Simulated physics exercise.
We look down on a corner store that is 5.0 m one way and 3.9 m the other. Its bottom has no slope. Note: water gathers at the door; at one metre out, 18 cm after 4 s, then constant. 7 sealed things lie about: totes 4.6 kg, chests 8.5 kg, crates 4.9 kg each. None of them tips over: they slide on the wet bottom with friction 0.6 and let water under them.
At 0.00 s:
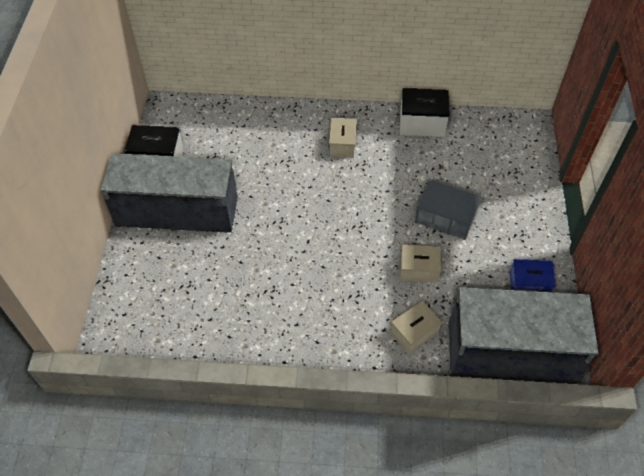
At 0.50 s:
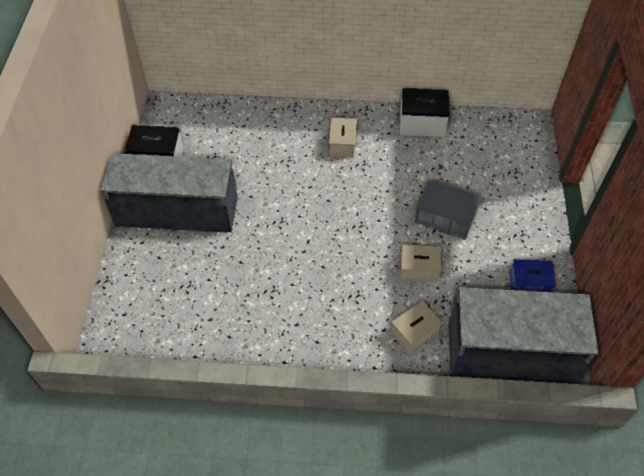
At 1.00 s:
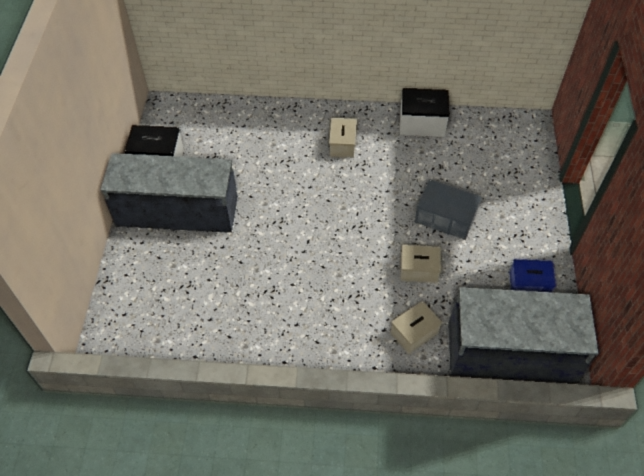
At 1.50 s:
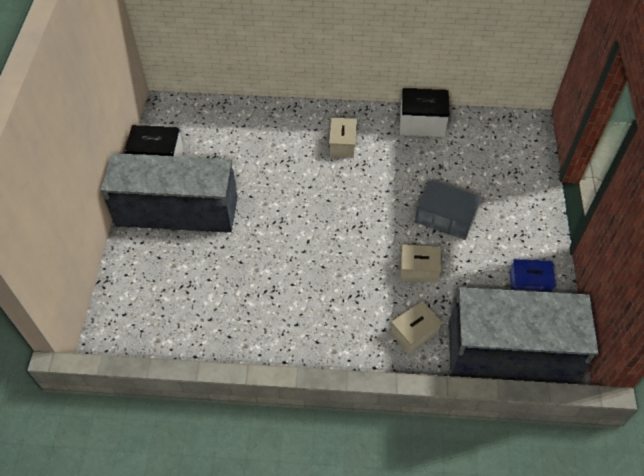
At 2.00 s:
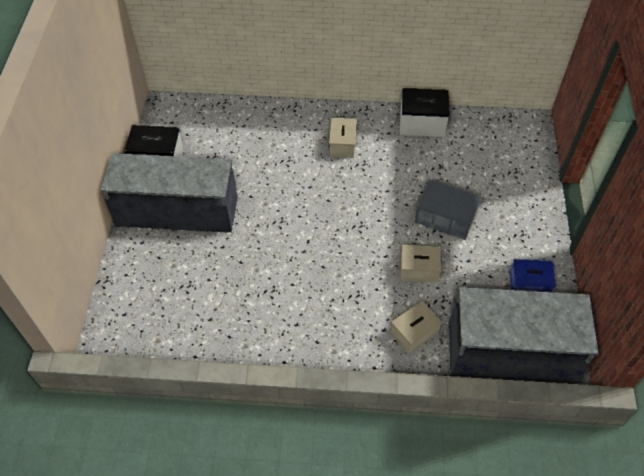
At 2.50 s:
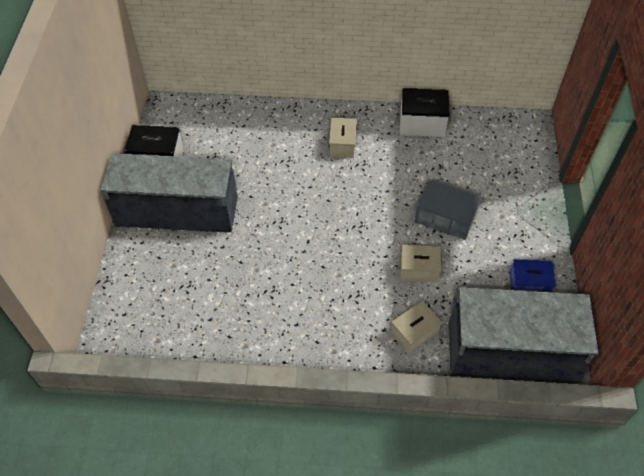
We see a small walled room from above, with cream boxes, a blue tote and dark counters on a speckled floor. The ground outside turns from grey to green, then a small pale patch appears inside the doorway; nothing shifts.
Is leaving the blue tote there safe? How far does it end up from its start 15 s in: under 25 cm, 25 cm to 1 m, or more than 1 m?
It stays about where it started.
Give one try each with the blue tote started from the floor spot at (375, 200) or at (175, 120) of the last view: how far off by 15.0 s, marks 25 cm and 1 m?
Run 1 - well off; run 2 - short shift.
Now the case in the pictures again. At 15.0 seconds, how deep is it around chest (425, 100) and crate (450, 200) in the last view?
Around 9 cm and 10 cm.
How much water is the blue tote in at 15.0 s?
The depth there is around 3 cm.
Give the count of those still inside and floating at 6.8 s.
Count at that moment: 2.
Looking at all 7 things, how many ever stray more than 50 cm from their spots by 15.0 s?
Count: 5.
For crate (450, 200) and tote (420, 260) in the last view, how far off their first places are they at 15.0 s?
400 cm and 100 cm respectively.
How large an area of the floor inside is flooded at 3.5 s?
That flooded area is roughly 2.0 m2.
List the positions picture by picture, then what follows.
In the first frame, the blue tote at (535, 272) rests on the ground; 0.0 m2 under water; 0 of 7 have shifted.
In the second frame, the blue tote at (535, 272), on the bottom; 0.0 m2 under water; 0 of 7 have shifted.
In the third frame, the blue tote at (535, 272), on the bottom; water covers 0.0 m2; 0 of 7 have shifted.
In the fourth frame, the blue tote at (535, 272), on the bottom; 0.0 m2 under water; 0 of 7 have shifted.
In the fifth frame, the blue tote at (535, 272), on the bottom; 0.0 m2 under water; 0 of 7 have shifted.
In the sixth frame, the blue tote at (535, 272) rests on the ground; water covers 0.2 m2; 0 of 7 have shifted.
After 3.5 s the blue tote is near (535, 272), 0.0 m from its start, aground; 0 afloat.
After 6.8 s the blue tote is near (535, 272), 0.0 m from its start, aground; 2 afloat.
After 11.0 s the blue tote is near (535, 272), 0.0 m from its start, aground; 4 afloat.
After 15.0 s the blue tote is near (534, 276), 0.0 m from its start, aground; 6 afloat.
